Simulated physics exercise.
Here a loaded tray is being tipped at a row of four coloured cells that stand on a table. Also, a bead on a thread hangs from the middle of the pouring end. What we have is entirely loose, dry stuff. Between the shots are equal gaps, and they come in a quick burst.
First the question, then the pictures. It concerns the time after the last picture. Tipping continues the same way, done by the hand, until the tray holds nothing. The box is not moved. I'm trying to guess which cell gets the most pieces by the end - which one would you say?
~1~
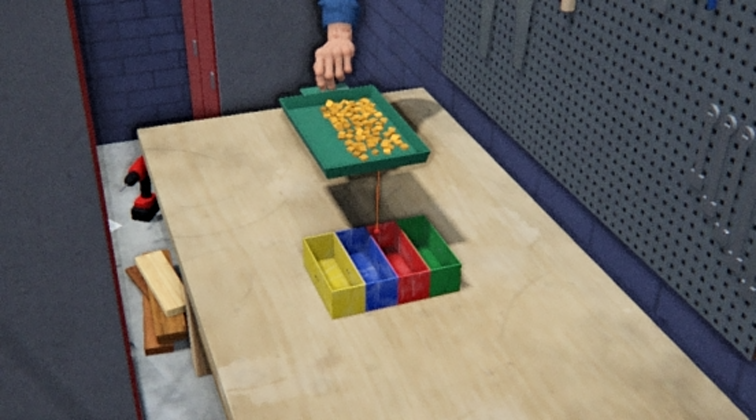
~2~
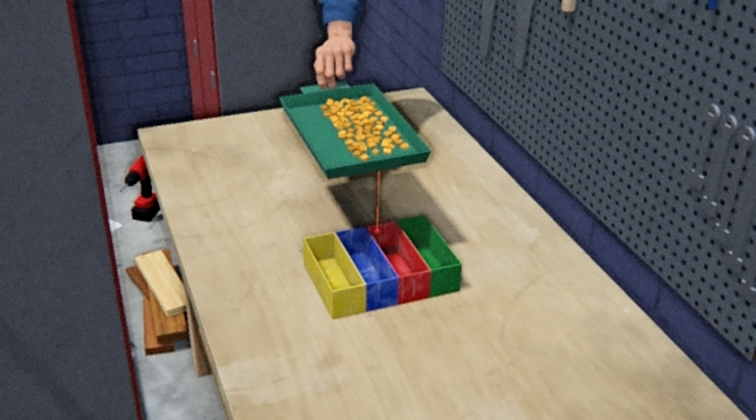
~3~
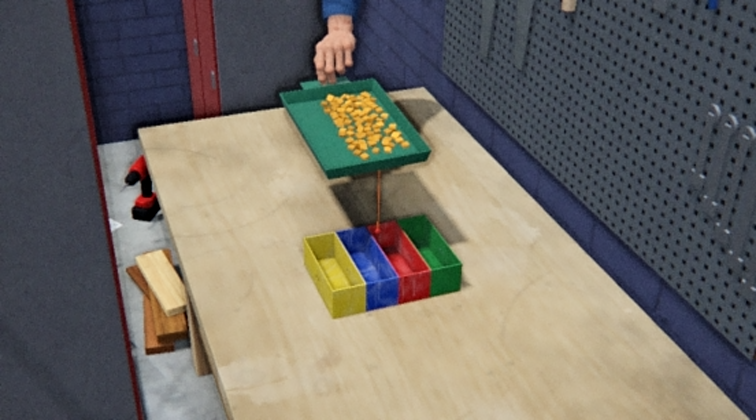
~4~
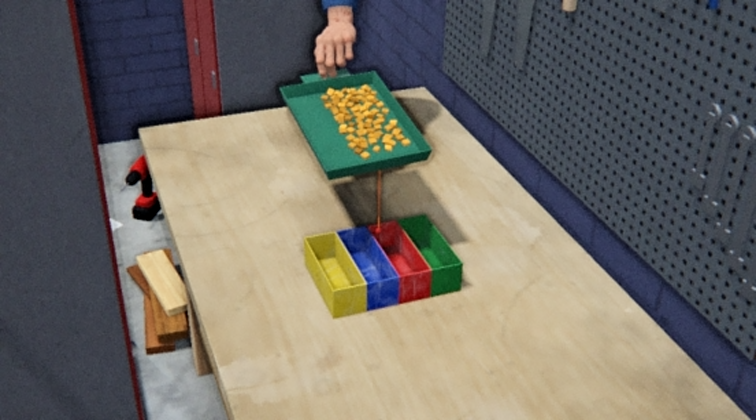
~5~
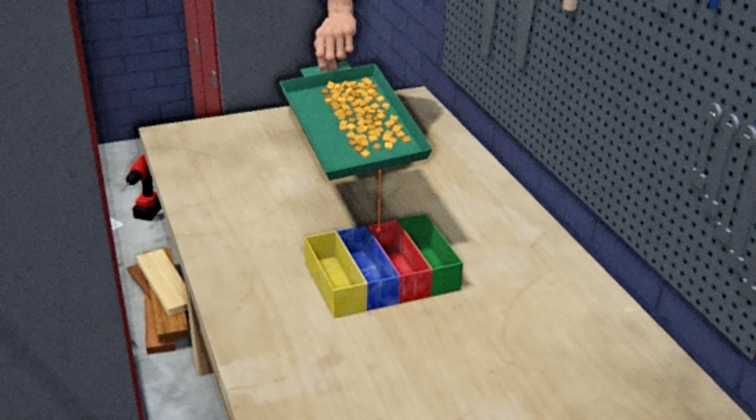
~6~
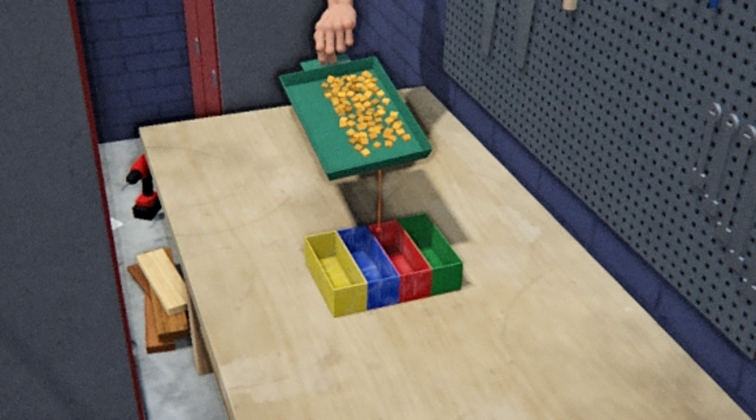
I would say the yellow one.
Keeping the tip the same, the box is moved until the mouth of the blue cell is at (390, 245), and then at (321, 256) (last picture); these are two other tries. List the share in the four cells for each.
Result: 50 % and 100 %.
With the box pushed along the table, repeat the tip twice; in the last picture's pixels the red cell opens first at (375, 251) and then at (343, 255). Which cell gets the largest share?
First try: The blue cell; second try: The red one.
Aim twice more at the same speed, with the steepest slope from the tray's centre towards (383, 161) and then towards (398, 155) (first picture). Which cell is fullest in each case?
The first time it is the cell in green, and the second time it is the green one.
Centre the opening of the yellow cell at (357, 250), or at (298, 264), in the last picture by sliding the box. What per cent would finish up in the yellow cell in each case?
You'd get near 40 per cent and afterwards near 0 per cent.
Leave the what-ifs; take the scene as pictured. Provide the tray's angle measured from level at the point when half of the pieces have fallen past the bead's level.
A tilt of roughly 105°.
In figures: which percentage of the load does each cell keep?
The yellow cell holds about 70 %, the blue cell about 20 %, the red cell about 0 % and the green cell about 0 %.
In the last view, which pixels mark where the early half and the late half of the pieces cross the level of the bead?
Around (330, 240) at first; around (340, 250) after that.
Soon, tray tipped steeply; nearly all on the tray; a stray few falling or outside the box.
A while on, tray tipped right over; most on the tray; a small part in the yellow cell; a small part falling or outside the box.
Towards the end, tray tipped past a quarter turn; most in the yellow cell; about a quarter in the blue cell; a stray few in the red cell.
Finally, tray tipped past a quarter turn; most in the yellow cell; about a quarter in the blue cell; a stray few in the red cell; none in the green cell.
